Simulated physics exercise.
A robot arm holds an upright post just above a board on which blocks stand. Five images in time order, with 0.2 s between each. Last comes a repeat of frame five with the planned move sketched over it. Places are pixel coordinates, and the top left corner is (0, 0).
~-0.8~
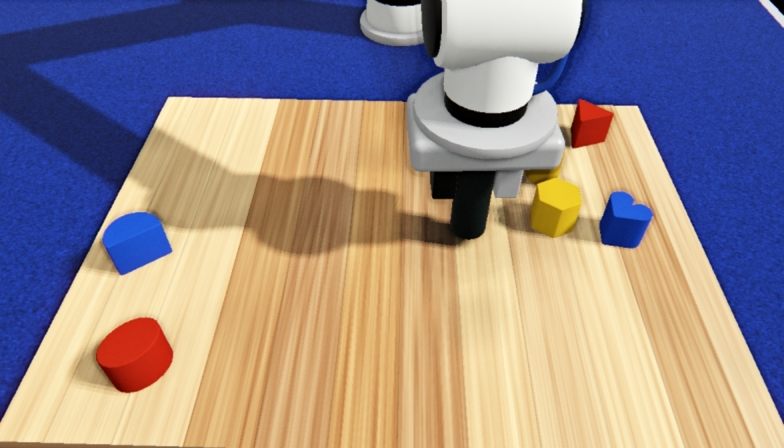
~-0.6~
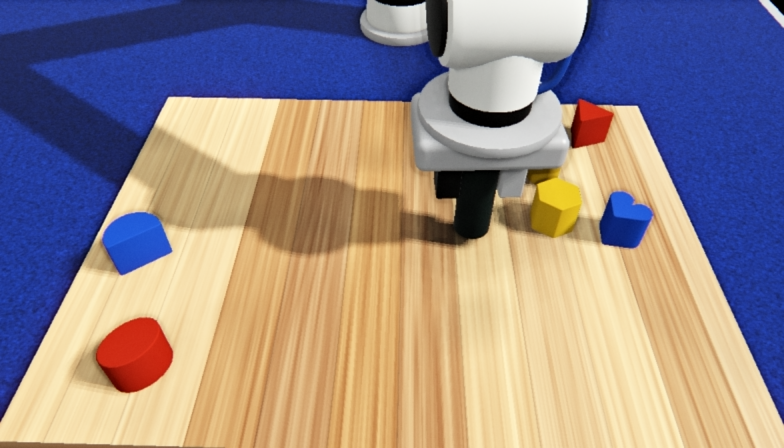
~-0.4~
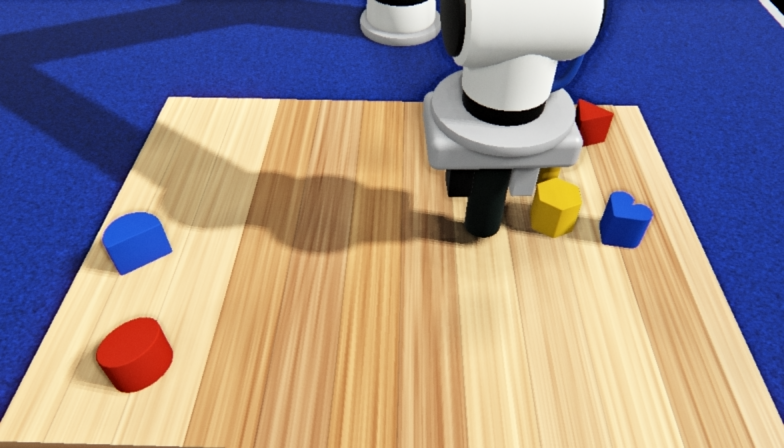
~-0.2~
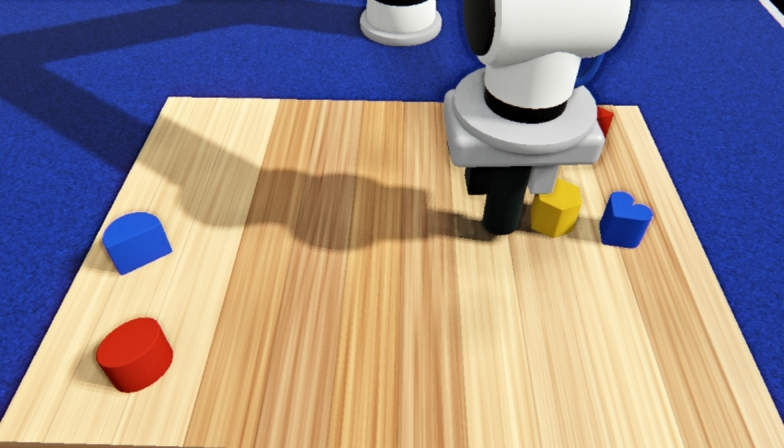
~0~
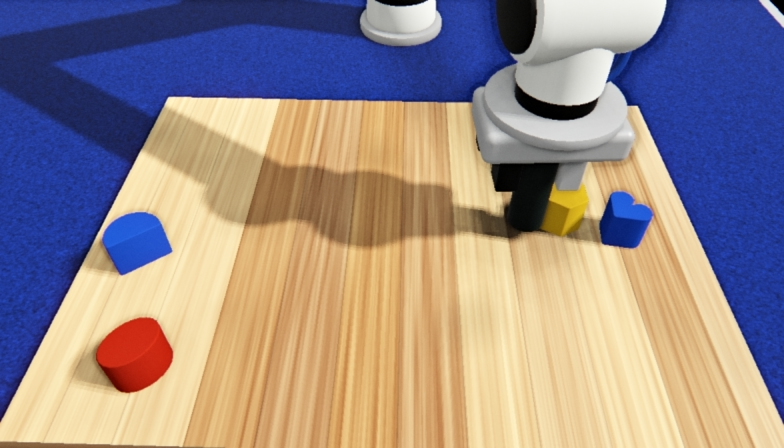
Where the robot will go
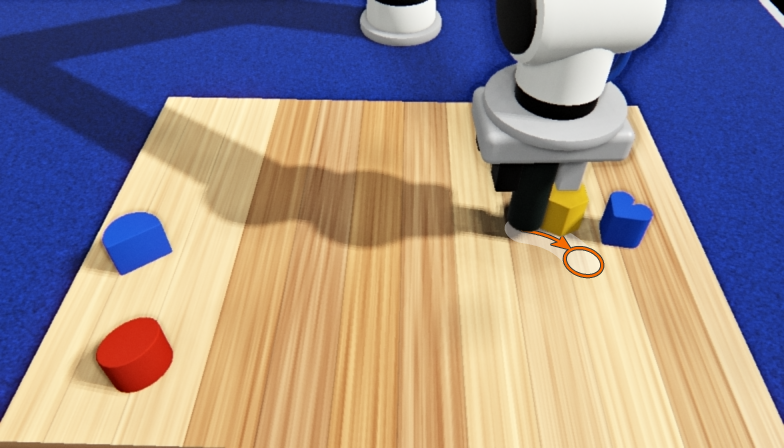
The footage shows a robot arm holding a dark post over a wooden board with red, blue and yellow blocks, moving it rightward until it is right beside the yellow hexagonal block, while the other visible blocks stay still.
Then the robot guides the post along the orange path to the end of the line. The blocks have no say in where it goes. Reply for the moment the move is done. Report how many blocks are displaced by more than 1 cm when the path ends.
One block shifts.
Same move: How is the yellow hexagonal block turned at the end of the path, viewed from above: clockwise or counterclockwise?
From overhead, anticlockwise.
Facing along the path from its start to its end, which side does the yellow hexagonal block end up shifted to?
It goes left.
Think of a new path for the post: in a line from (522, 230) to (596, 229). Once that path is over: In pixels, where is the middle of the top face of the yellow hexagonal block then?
For the centre of its top, I'd go with (609, 175).
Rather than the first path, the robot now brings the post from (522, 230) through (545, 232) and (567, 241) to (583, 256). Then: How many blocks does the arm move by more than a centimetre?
It should be one.
Drawn move, from (522, 230) by way of (545, 235) and (567, 246) to (583, 262).
On the path given first. Halfway along, post (561, 230); yellow hexagonal block (585, 190), turned 45° anticlockwise.
At the end, post (587, 252); yellow hexagonal block (585, 190), turned 45° anticlockwise; blue heart-shaped block still.
